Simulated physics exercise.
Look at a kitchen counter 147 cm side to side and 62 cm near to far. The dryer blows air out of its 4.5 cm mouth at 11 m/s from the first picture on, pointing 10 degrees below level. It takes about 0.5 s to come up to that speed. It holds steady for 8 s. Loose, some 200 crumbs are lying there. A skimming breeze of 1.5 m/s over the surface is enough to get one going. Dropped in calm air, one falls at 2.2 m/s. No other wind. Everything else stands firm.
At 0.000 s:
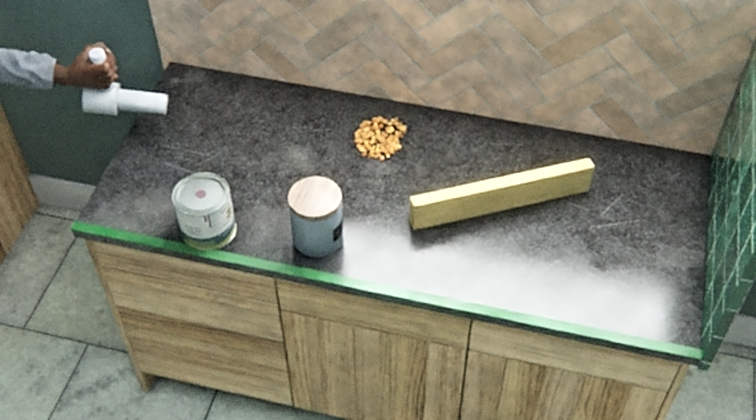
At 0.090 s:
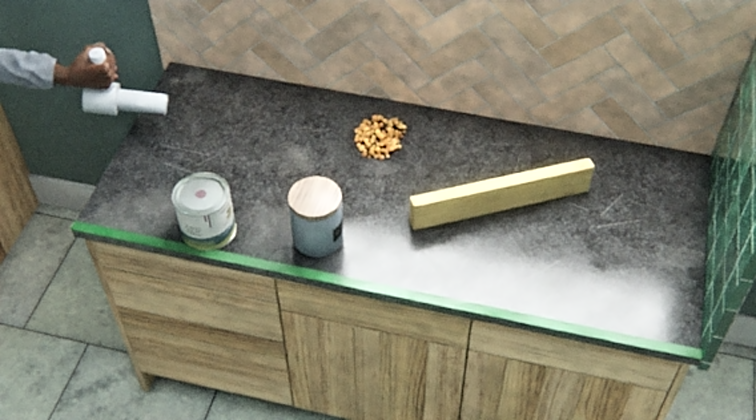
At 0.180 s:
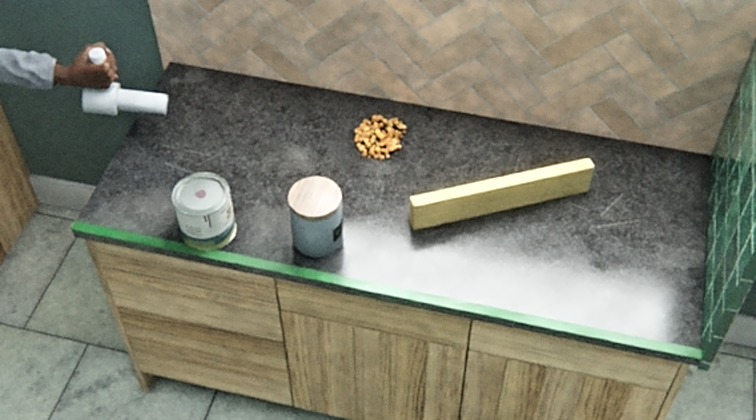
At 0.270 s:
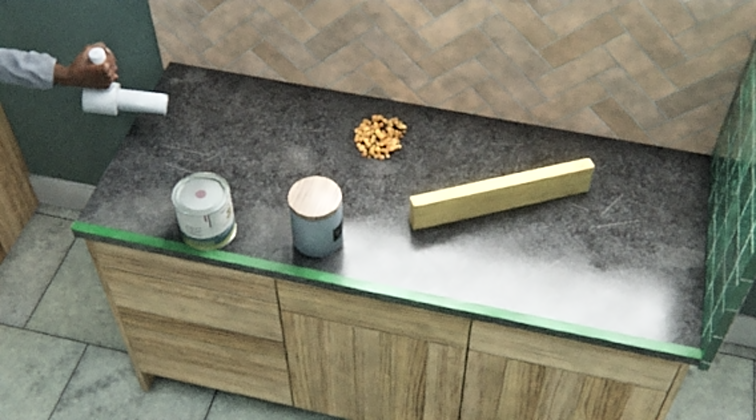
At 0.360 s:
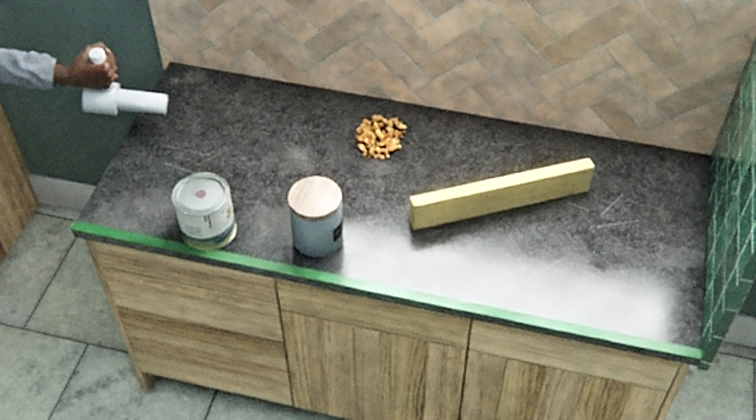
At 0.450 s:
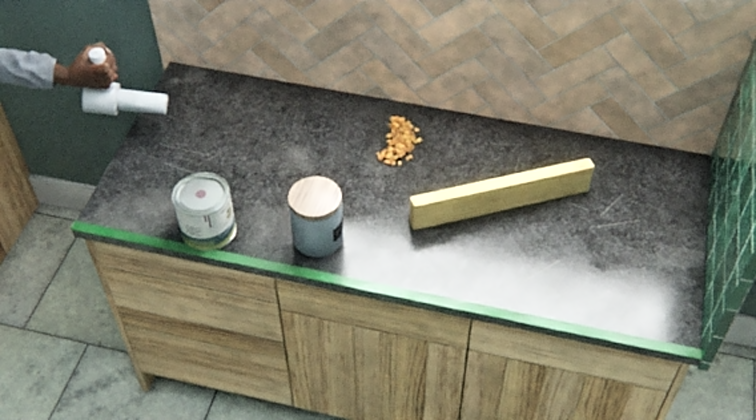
At the start, a hand at the left points a white dryer over a dark kitchen counter holding two containers, a yellowish board and a small pile of orange crumbs. For most of the clip nothing visibly moves, then the crumbs shift slightly right into a narrower, uneven cluster.
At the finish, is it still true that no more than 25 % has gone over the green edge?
No, more than that has gone.
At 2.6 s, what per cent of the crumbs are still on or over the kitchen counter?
I'd put it near 40 per cent at that time.
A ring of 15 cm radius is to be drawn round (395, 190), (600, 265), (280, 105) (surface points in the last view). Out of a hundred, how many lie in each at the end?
First spot near 0 %, second near 0 %, third near 0 %.
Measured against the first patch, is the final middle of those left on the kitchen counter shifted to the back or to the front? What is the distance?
It moves toward the near end, close to 5 cm.
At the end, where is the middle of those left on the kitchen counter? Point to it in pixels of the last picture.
It lands close to (571, 184) in the last picture.
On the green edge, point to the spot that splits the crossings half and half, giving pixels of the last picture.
The halfway point of the crossings is around (626, 344) in the last picture.
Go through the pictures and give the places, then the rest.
The middle of the crumbs is near (381, 138), none has stirred yet and the mouth of the dryer is at (167, 105), in the first frame.
The middle of the crumbs is near (381, 136), none has stirred yet and the green edge is centred on (369, 291), in the second frame.
The middle of the crumbs is near (381, 136), none has stirred yet, the top of a jar is at (315, 196) and the top of a board is at (503, 182), in the third frame.
The middle of the crumbs is near (381, 136) and none has stirred yet, in the fourth frame.
The middle of the crumbs is near (381, 136) and none has stirred yet, in the fifth frame.
The middle of the crumbs is near (400, 142), the farthest in sight from the dryer is at (420, 140) and about 85 % have left their places, in the sixth frame.
After 1.6 s, 62 % are on the move or not yet settled, 38 % are over the green edge; the middle of those still in play is near (706, 214).
After 2.6 s, 27 % are on the move or not yet settled, 60 % are over the green edge; the middle of those still in play is near (616, 187).
After 4.4 s, 20 % are on the move or not yet settled, 64 % are over the green edge; the middle of those still in play is near (570, 184).
After 8.0 s, at the end, 67 % are over the green edge; the middle of those still in play is near (571, 184).
